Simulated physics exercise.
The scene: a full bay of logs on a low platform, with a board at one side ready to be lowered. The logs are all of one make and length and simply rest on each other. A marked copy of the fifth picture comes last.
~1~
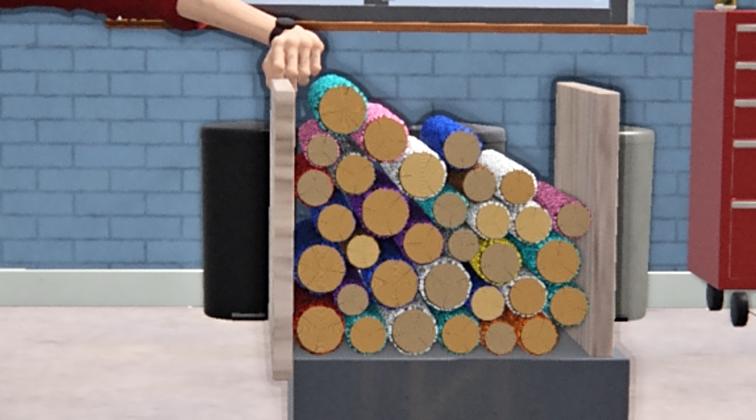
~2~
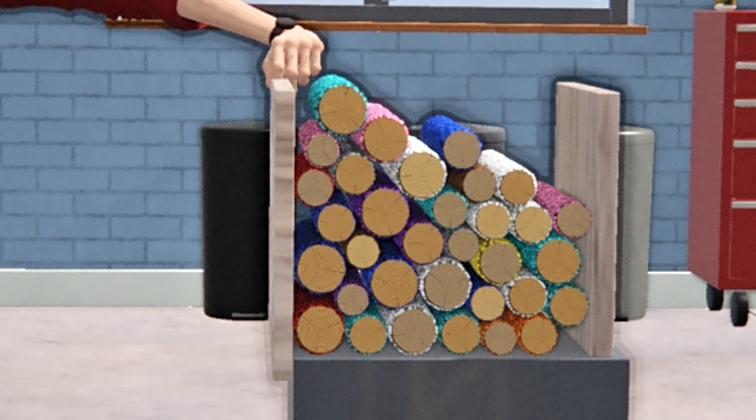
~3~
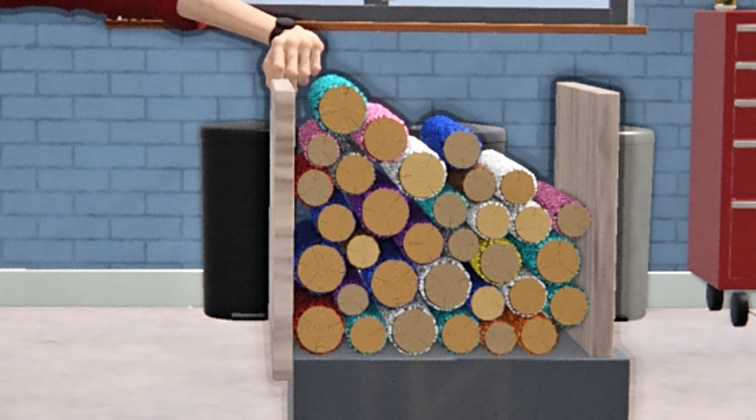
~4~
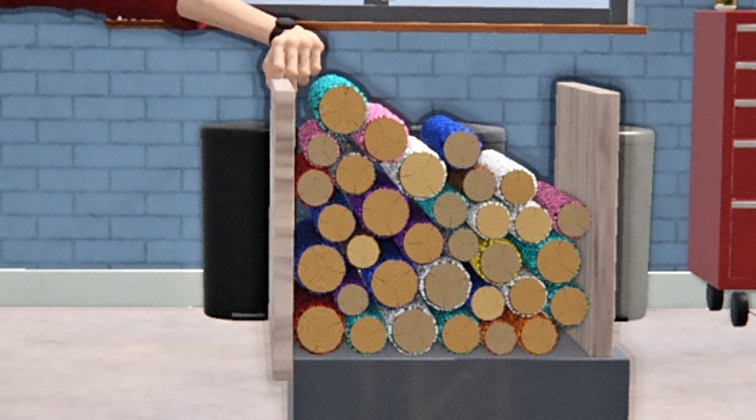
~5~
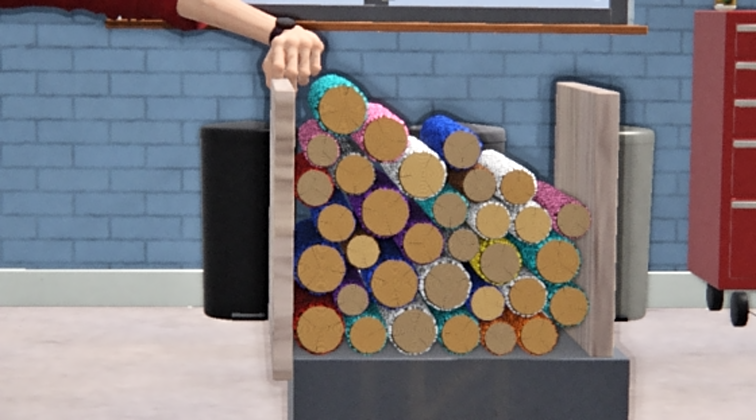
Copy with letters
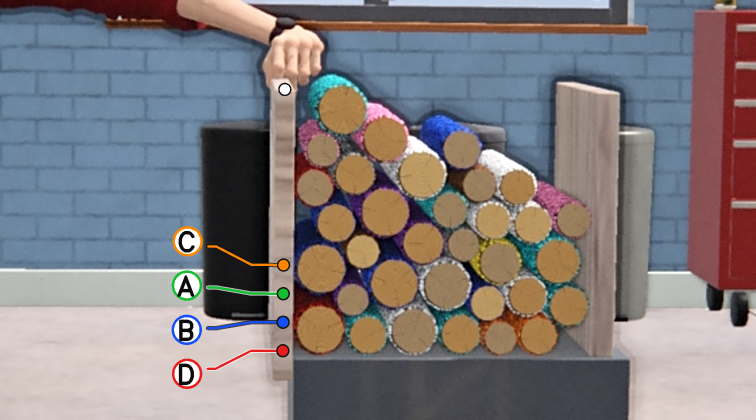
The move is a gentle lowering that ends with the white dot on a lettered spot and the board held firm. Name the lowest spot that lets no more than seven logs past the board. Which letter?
Lower it to A and no more.
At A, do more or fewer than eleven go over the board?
It loses fewer than eleven.
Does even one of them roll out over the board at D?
Yes.
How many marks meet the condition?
Two of them.
On the marked copy, A at (283, 294); B at (283, 322); C at (284, 265); D at (283, 351); the white dot at (285, 90).
Taking A. A third of the way, top of the board (294, 177).
Two thirds of the way, top of the board (293, 274).
When it is over, top of the board (293, 293), five out over the board.
As for the rest, B more than seven out over the board; C five out over the board; D more than seven out over the board.
